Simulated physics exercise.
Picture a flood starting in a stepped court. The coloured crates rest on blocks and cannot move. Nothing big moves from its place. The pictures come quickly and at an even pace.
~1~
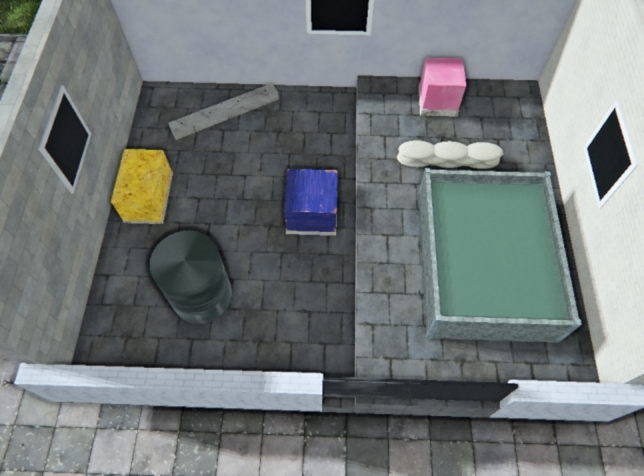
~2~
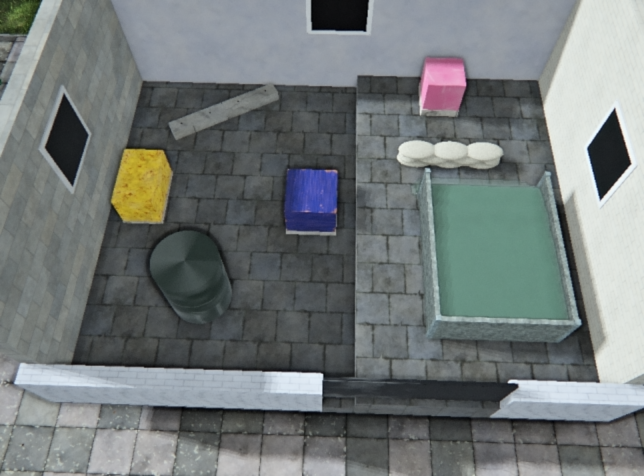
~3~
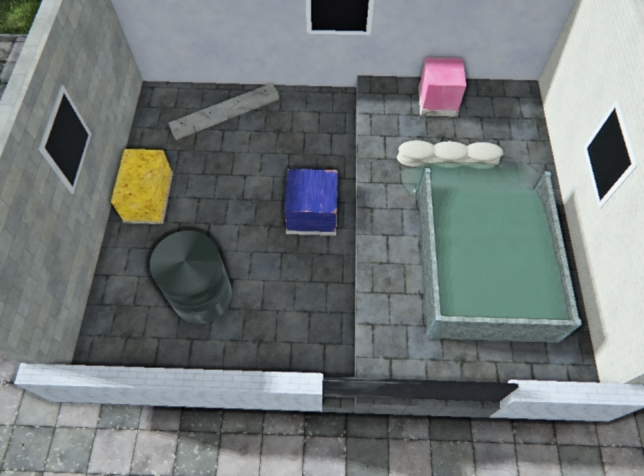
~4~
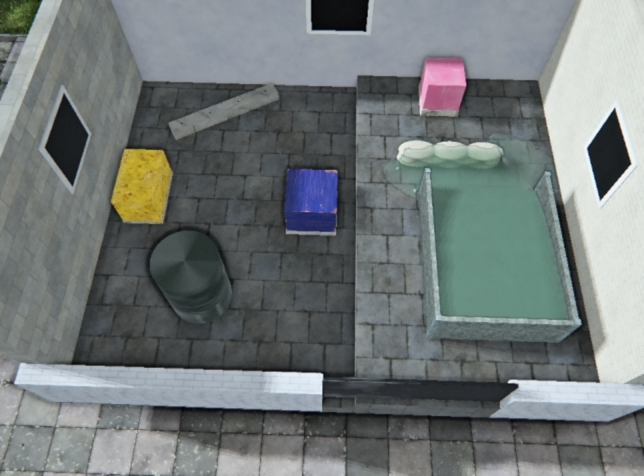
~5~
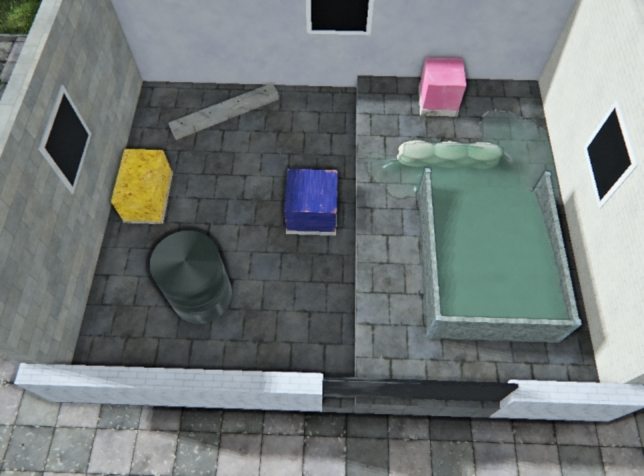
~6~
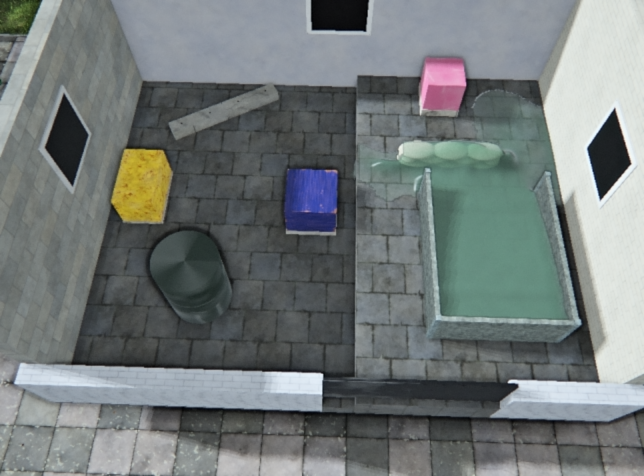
Green water pouring from the open far side of a tank, spreading around a white lumpy object across grey courtyard paving.
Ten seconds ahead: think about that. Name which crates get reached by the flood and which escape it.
In the end the yellow crate gets dampened by the water; the blue crate gets dampened by the water; the pink crate gets dampened by the water.
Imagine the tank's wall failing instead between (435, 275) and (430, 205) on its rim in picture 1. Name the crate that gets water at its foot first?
My pick is the crate marked blue.
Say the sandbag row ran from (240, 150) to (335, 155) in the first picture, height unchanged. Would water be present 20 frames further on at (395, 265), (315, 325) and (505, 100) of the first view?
Sequence kept: Flood-free - flood-free - flood-hit.
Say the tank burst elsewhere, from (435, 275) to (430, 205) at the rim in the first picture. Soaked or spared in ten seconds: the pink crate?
The pink crate is not reached.
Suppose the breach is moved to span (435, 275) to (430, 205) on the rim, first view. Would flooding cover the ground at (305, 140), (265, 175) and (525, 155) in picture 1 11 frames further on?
Those three come out soaked, moisture-free and moisture-free, one after another.
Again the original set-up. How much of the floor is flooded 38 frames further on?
Share estimate: About 85 per cent.
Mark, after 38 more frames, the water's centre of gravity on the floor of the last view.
I'd say near (384, 199).
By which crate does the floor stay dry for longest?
The answer here is the yellow one.
A moment on, water covers 25 % of the floor; the yellow crate not reached, the blue crate water round its plinth, the pink crate water round its plinth.
Next, water covers 40 % of the floor; the yellow crate water round its plinth, the blue crate water round its plinth, the pink crate water round its plinth.
Then, water covers 55 % of the floor; the yellow crate water round its plinth, the blue crate water round its plinth, the pink crate water round its plinth.
Later, water covers 85 % of the floor; the yellow crate water round its plinth, the blue crate water round its plinth, the pink crate water round its plinth.
In the end, water covers 90 % of the floor; the yellow crate was topped, the blue crate was topped, the pink crate was topped.
